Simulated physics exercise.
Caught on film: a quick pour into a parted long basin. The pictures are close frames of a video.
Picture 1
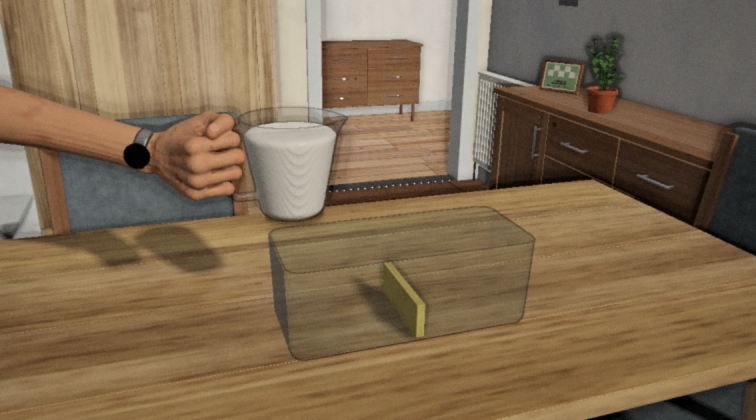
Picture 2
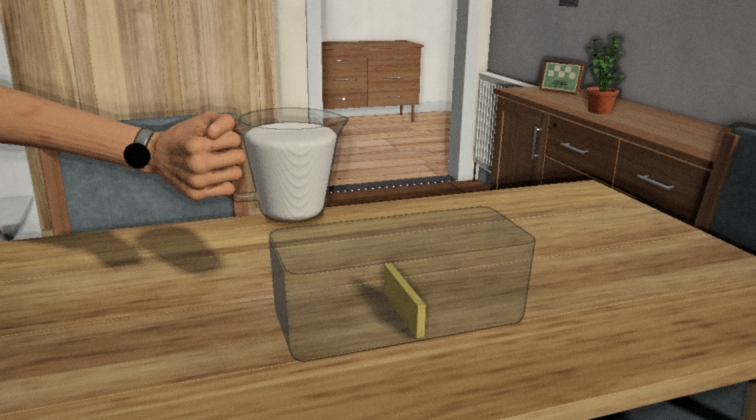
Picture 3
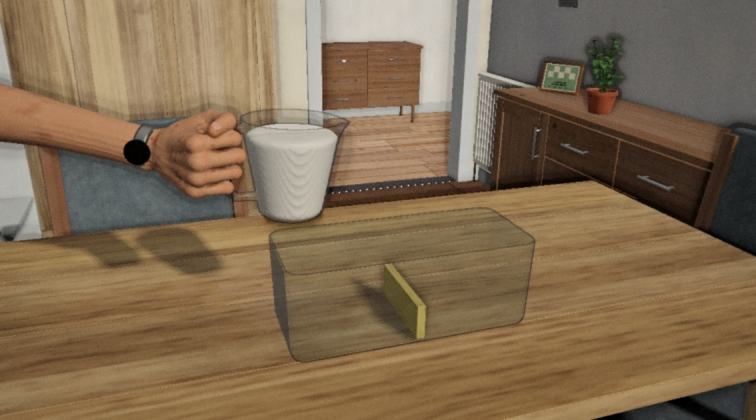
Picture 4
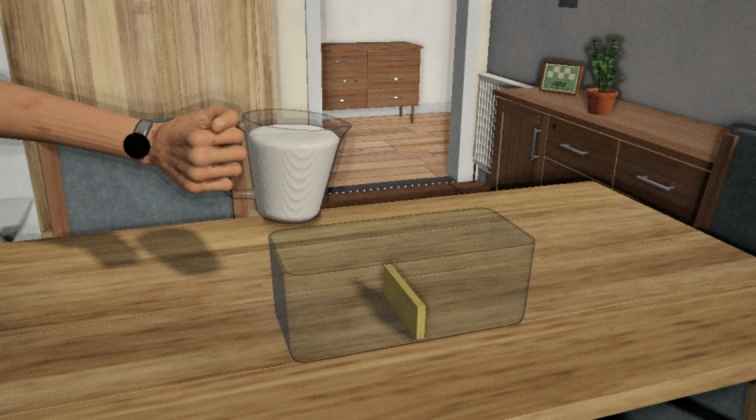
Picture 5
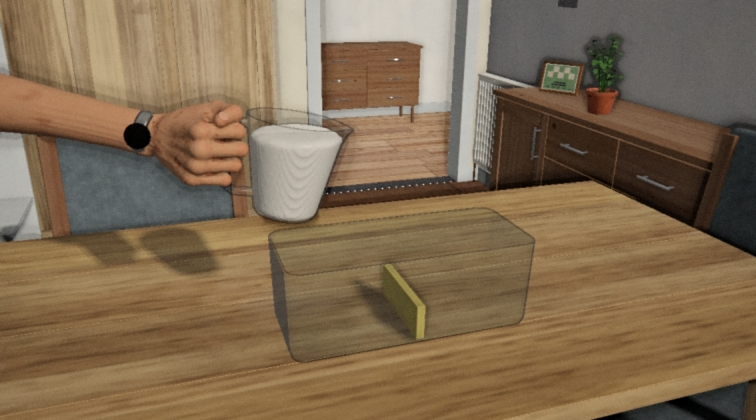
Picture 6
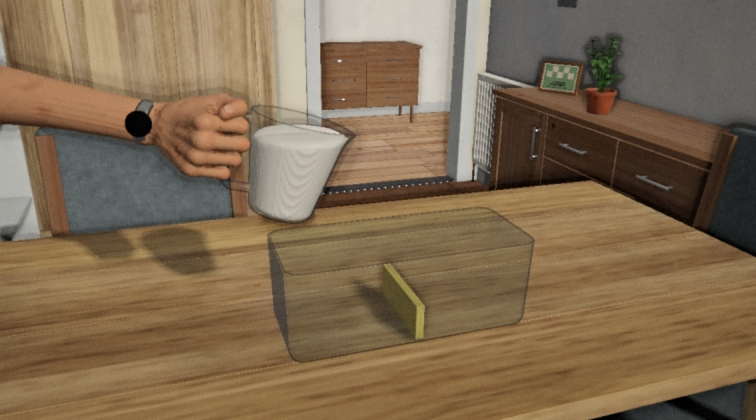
The clip opens on a hand with a dark watch holding a clear jug of milk upright above a wooden table, behind a long transparent basin parted by a short yellow wall. The hand gradually tilts the jug slightly to the right, while the milk stays inside and the basin remains still.
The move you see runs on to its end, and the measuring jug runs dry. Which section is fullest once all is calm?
The left part.
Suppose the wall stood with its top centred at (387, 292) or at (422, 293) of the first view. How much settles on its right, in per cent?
About 50 and 15 per cent.
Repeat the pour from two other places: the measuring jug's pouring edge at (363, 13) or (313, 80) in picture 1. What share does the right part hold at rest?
In turn 80 and 5 in a hundred.
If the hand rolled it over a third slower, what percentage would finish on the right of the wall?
Some 30 per cent.
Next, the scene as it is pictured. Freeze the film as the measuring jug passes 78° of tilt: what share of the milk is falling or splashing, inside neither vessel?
Close to 20 per cent.
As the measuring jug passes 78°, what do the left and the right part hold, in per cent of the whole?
Left about 10, right about 10.
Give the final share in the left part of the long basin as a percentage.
Close to 75 per cent.
A moment on, the tilt is 78° and 63 per cent is still to pour, 8 is left of the wall and 8 right of it.
Next, the tilt is 113° and 7 per cent is still to pour, 68 is left of the wall and 19 right of it.
Then the tilt is 116° and 0 per cent is still to pour, 77 is left of the wall and 22 right of it.
Later the tilt is 116° and 0 per cent is still to pour, 77 is left of the wall and 22 right of it.
At rest 77 per cent lies left of the wall, 22 right of it and 1 outside.
